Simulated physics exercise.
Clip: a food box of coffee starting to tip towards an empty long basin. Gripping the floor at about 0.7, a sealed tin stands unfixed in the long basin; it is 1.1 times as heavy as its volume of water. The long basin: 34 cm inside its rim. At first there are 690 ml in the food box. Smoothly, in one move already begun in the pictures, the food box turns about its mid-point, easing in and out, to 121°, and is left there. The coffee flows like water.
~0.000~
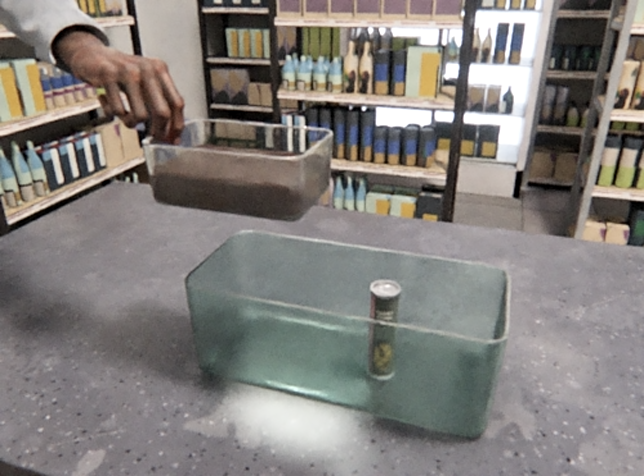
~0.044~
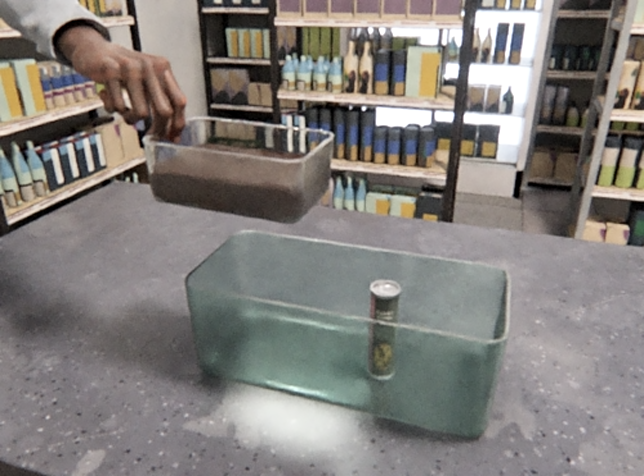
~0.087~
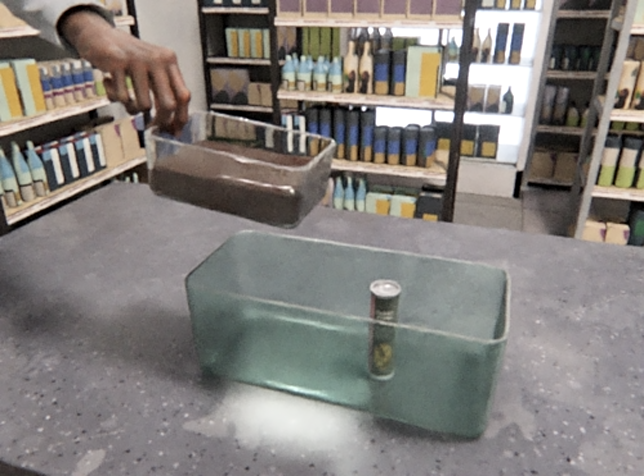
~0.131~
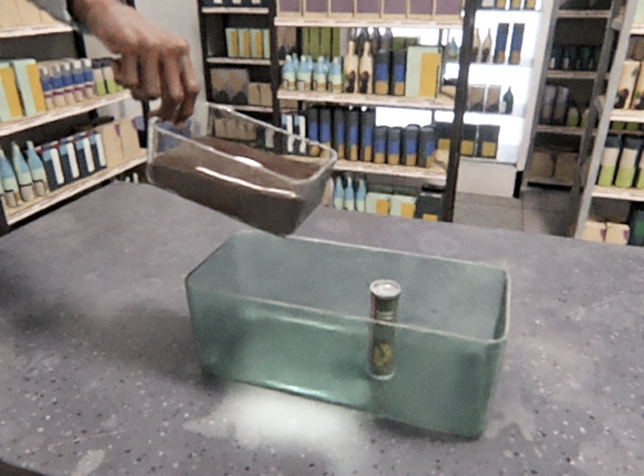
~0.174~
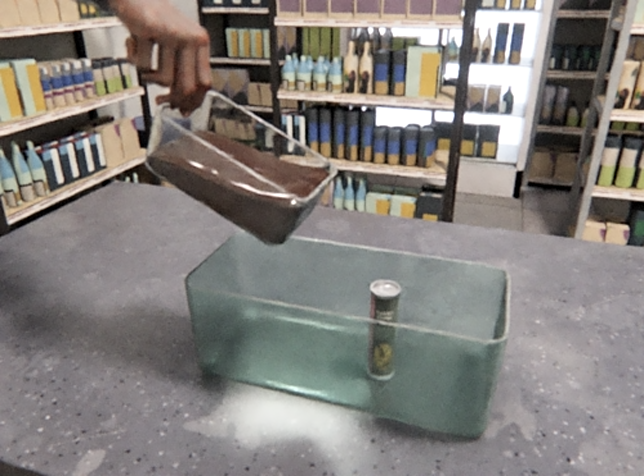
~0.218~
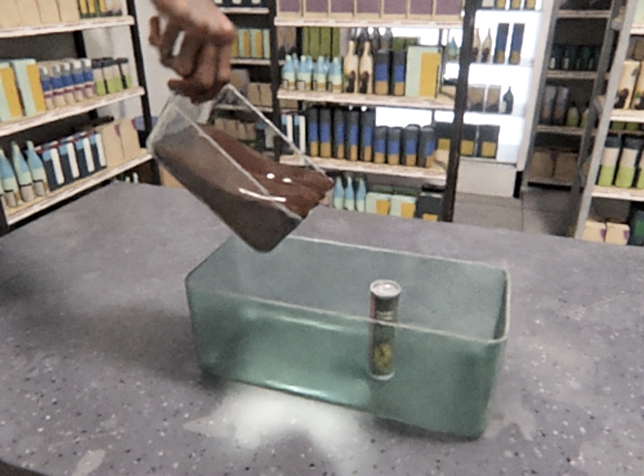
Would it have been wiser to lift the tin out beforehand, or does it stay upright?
It is going to cope.
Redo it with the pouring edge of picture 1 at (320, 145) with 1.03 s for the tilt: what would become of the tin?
After that, the tin stays vertical.
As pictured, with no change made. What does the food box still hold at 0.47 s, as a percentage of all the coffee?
I'd estimate some 10 % remains.
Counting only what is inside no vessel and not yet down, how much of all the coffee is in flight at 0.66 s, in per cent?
Near 7 per cent, I'd say.
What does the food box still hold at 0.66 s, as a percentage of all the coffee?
I'd say some 1 per cent remains.
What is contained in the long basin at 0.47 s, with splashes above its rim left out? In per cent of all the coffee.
I reckon close to 84 percent of it.
Then, 0.47 s in, the tilt is 114° and 9 per cent is still to pour; the tin stands where it began.
Then, 0.66 s in, the tilt is 121° and 1 per cent is still to pour; the tin stands where it began.
Then, 0.85 s in, the tilt is 121° and 0 per cent is still to pour; the tin stands where it began.
Then, 1.06 s in, the tilt is 121° and 0 per cent is still to pour; the tin stands where it began.
Finally, the tin stands where it began.
